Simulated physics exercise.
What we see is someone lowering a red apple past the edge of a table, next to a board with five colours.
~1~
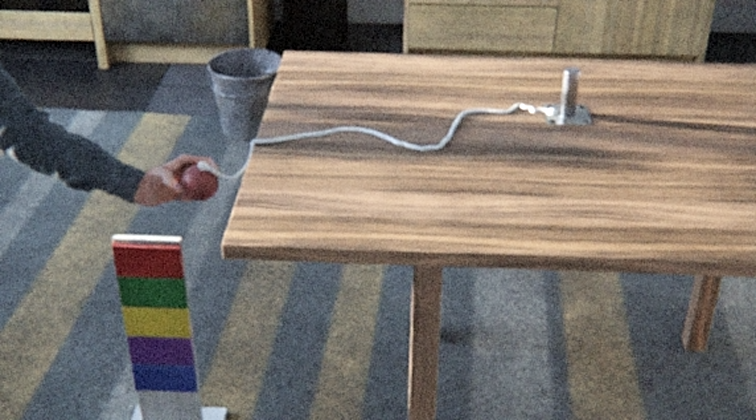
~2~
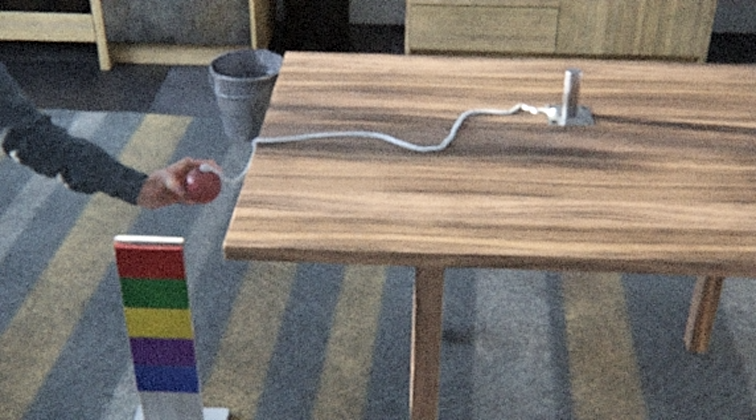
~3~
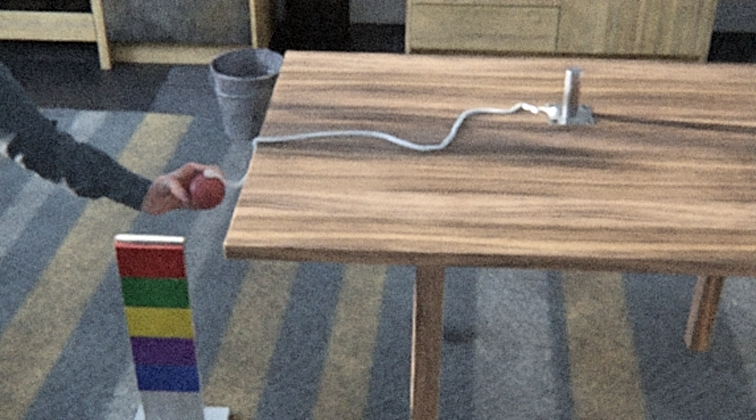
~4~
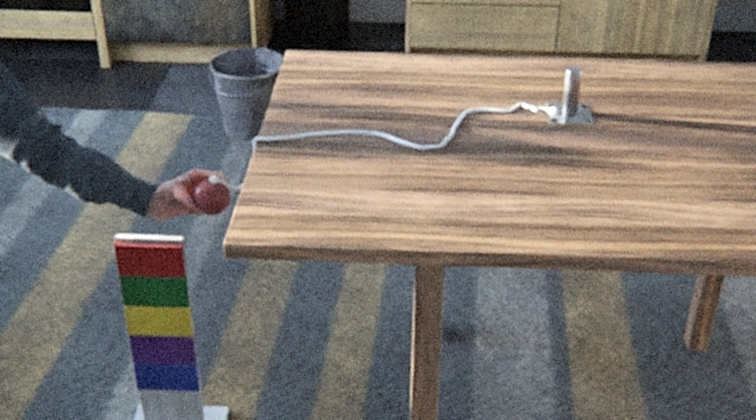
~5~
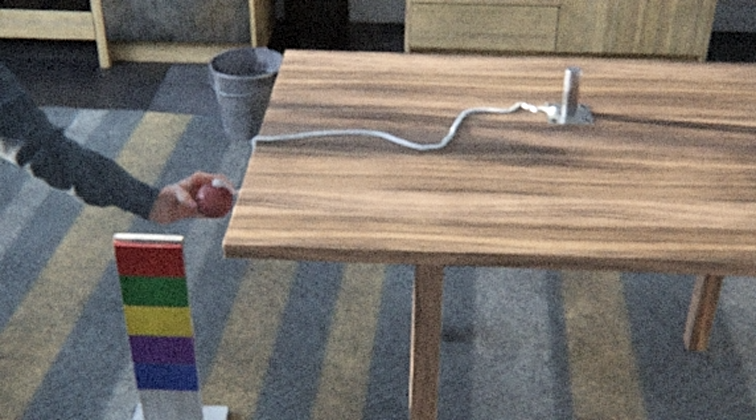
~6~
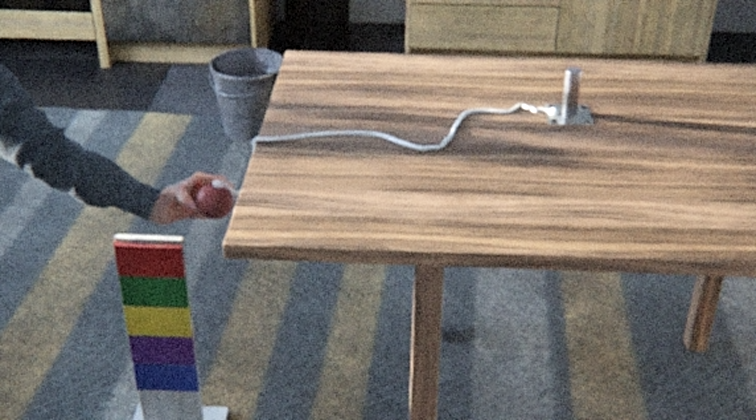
An arm in a dark sleeve reaches in from the left, holding a red apple beside a wooden table in a carpeted room, seen from slightly above. A pale cord winds across the tabletop to a small upright metal post, with a grey bin behind and a stand striped red, green, yellow, purple and blue in front. The hand shifts the apple slightly right and downward, while the camera stays still.
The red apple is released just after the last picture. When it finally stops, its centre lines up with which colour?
Green.
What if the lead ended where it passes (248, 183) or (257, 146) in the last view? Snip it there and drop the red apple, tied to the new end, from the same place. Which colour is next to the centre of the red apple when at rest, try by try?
First try: Red; second try: Higher than all five.
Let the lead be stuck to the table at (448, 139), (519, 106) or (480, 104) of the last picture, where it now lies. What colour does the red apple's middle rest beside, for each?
Taking them in turn: Red; green; green.
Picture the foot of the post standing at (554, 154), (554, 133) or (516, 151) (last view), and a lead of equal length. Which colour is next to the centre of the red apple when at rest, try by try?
In turn, yellow, then yellow, then purple.
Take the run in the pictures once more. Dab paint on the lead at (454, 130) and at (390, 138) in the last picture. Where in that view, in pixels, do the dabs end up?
Well, the first one sits at (414, 127), and the second one sits at (321, 136).
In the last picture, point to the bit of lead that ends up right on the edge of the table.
Roughly (328, 134).
Early on, apple near (279, 293); level with green.
Midway, apple near (253, 293); level with green.
Finally, apple near (262, 293); level with green. The lead holds its middle at green.
